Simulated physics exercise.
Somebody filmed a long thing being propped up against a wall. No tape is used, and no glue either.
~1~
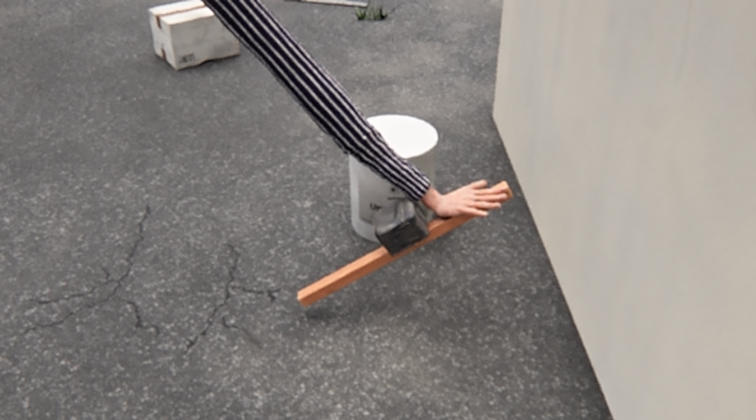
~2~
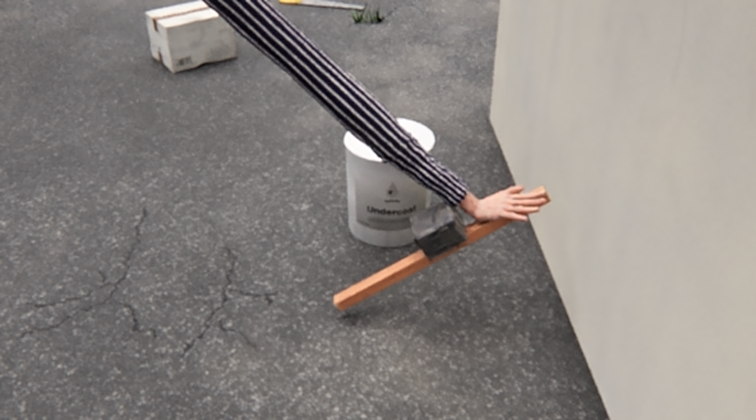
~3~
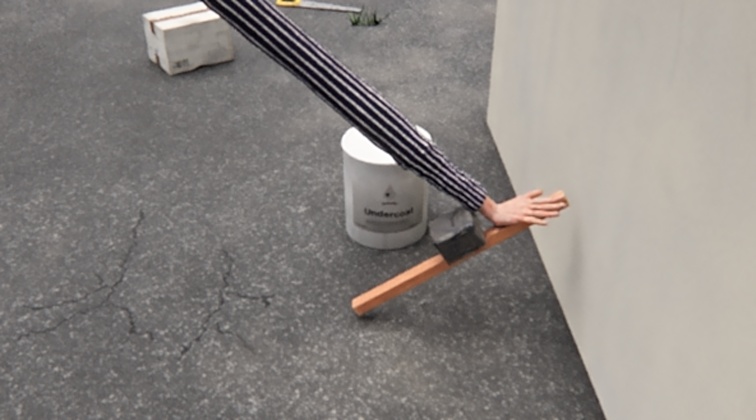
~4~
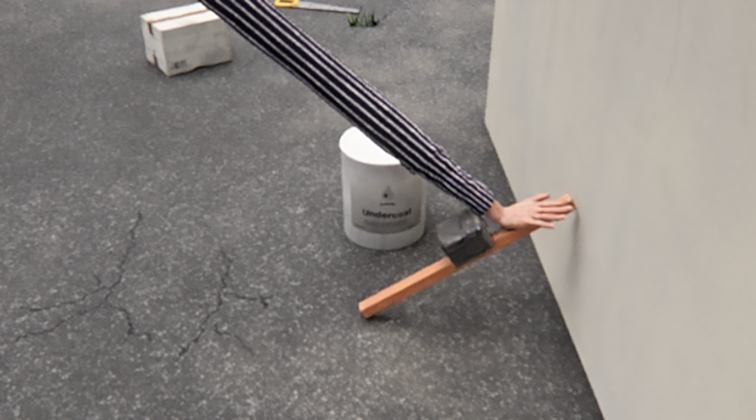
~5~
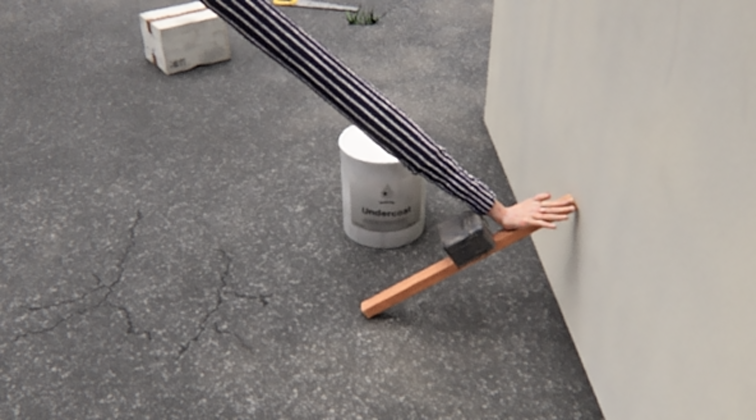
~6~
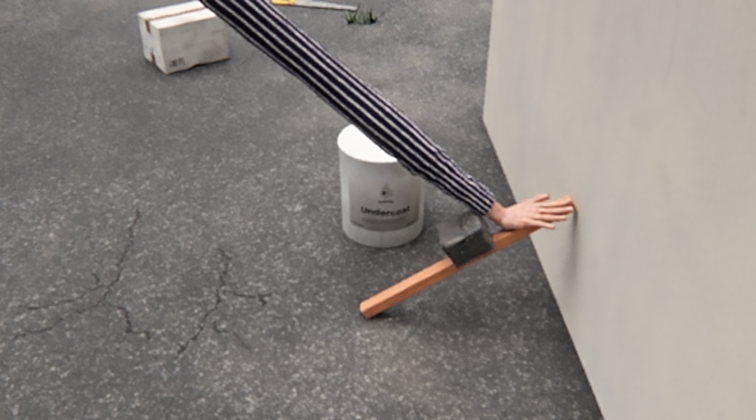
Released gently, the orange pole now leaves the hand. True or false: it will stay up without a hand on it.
False.
Then, 0.30 s past the last view, orange pole leaning 18° more than when let go near (449, 285).
Then, 0.40 s past the last view, orange pole leaning 32° more than when let go near (440, 304).
Then, 0.50 s past the last view, orange pole leaning 33° more than when let go near (439, 301).
Finally, moved from the start, orange pole; white pail still in place. Final places as the last picture's camera would see them, orange pole near (439, 307). The pole gives way.
